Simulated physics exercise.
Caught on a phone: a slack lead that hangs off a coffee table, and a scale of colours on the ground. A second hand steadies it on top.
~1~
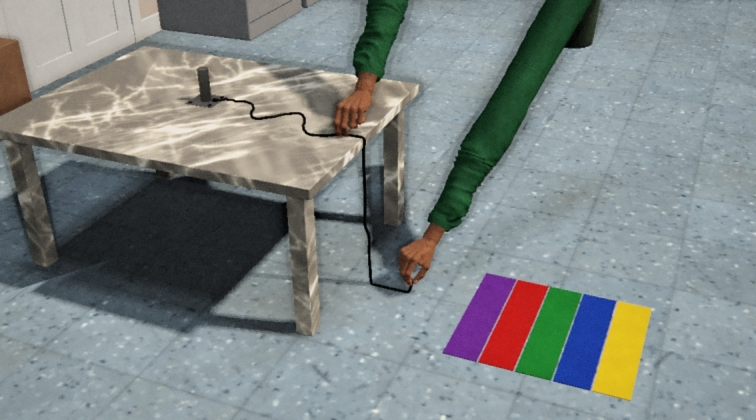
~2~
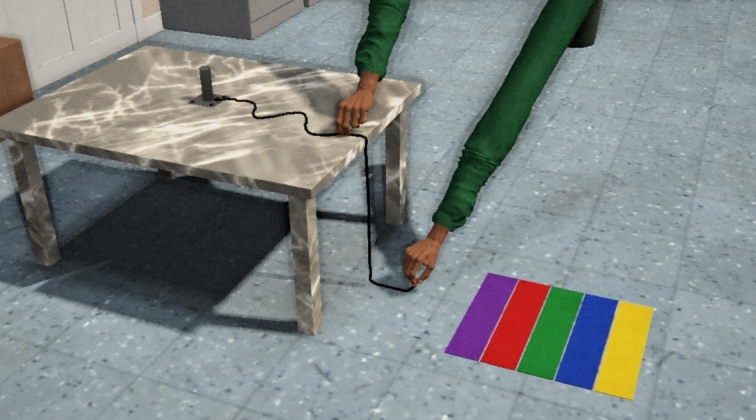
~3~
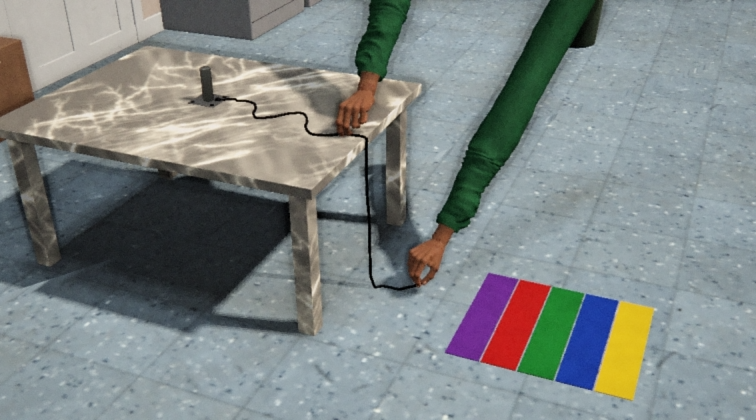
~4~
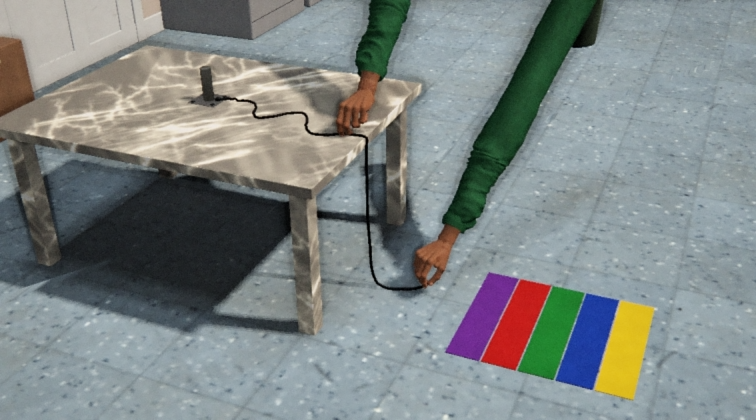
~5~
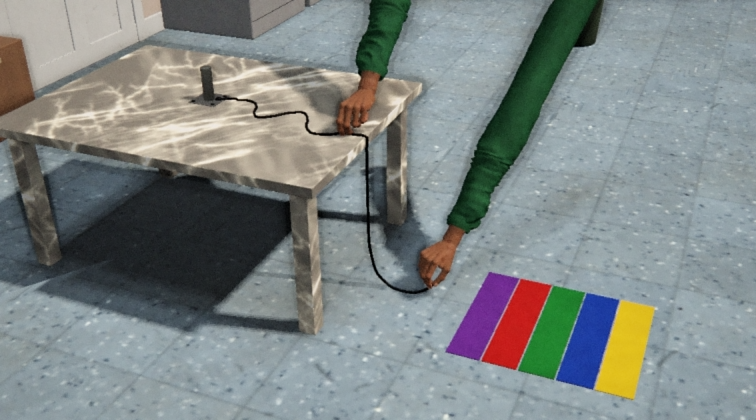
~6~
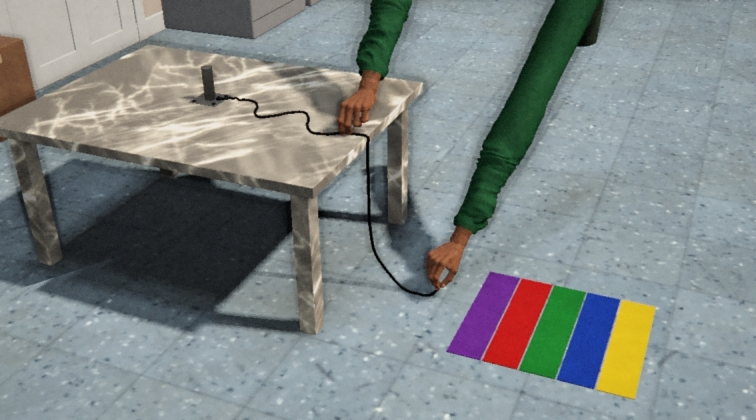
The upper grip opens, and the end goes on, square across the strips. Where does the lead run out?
It gets as far as the blue strip.
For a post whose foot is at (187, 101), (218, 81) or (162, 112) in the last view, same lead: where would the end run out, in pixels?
About (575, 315), (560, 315) and (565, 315).
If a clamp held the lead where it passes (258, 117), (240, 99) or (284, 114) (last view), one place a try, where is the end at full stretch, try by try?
In that order: (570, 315), (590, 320) and (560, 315).
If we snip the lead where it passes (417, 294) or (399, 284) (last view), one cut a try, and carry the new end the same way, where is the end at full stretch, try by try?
Near (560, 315) and (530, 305).
A little later, end near (527, 306); over red.
Next, end near (571, 316); over green.
When it is tight, end near (597, 322); over blue. The blue one.
